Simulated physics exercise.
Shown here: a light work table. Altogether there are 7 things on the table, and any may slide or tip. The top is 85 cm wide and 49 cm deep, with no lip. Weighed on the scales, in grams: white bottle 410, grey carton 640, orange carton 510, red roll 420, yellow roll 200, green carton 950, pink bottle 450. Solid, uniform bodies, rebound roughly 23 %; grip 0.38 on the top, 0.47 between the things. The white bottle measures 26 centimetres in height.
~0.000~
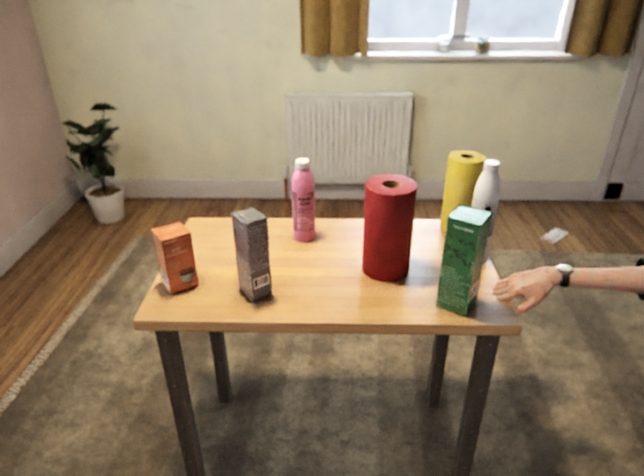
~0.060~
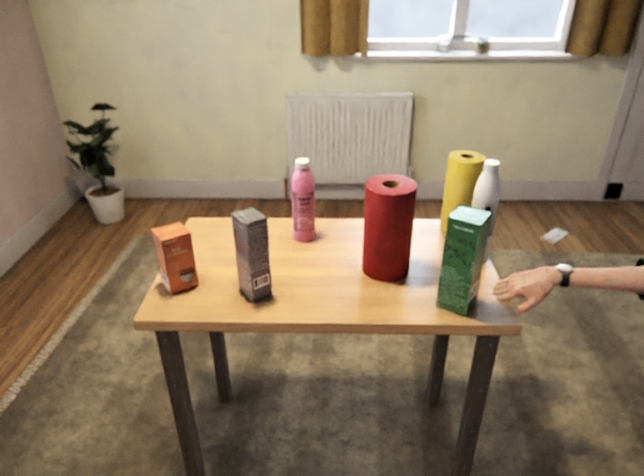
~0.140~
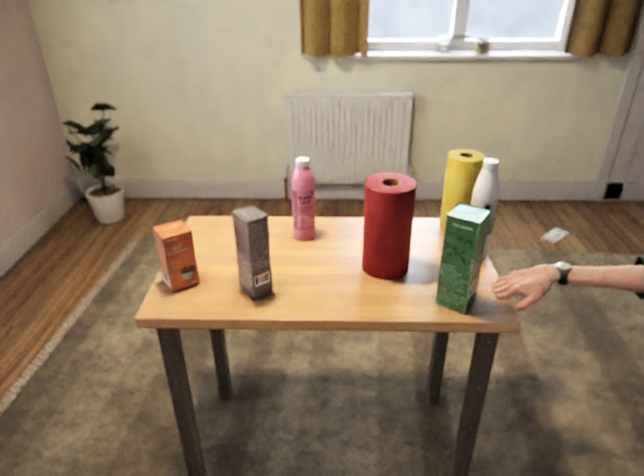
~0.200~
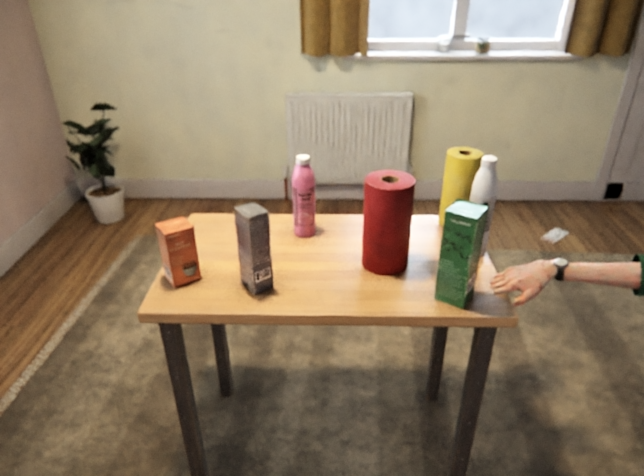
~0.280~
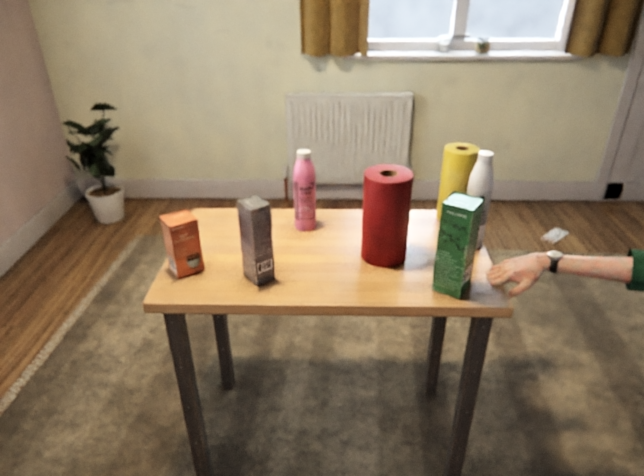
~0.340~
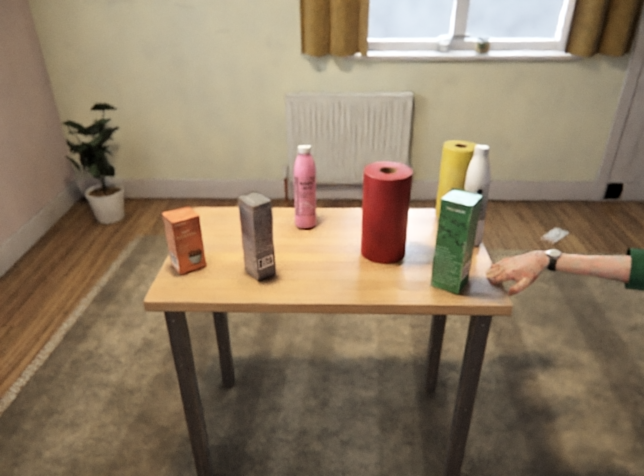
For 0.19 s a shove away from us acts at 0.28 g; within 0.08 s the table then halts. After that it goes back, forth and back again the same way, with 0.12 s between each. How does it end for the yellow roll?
The yellow roll ends up knocked down.
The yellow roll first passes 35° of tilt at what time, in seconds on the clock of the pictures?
Somewhere about 0.7 s.
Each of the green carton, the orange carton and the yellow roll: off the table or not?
Green carton: Goes out of bounds; orange carton: Stays in bounds; yellow roll: Goes out of bounds.
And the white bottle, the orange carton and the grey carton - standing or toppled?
Final state - white bottle: Goes over; orange carton: Remains on its base; grey carton: Remains on its base.
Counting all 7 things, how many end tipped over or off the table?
The number here is 4.
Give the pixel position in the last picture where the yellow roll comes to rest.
In the end it sits at around (413, 338).
After 0.74 s, white bottle, yellow roll and pink bottle now off the table; green carton 5° off upright.
After 0.94 s, table 2 cm from its start; green carton 31° off upright.
After 1.14 s, table 7 cm from its start; green carton now off the table; orange carton moved 2 cm; grey carton moved 2 cm.
After 1.44 s, table 1 cm from its start; orange carton moved 2 cm; grey carton moved 2 cm.
In the end (2.2 s), off the table and tipped over, white bottle, yellow roll, green carton and pink bottle; the other 3 under 5 cm from the start. At the end, from the last picture's camera, yellow roll near (413, 338).
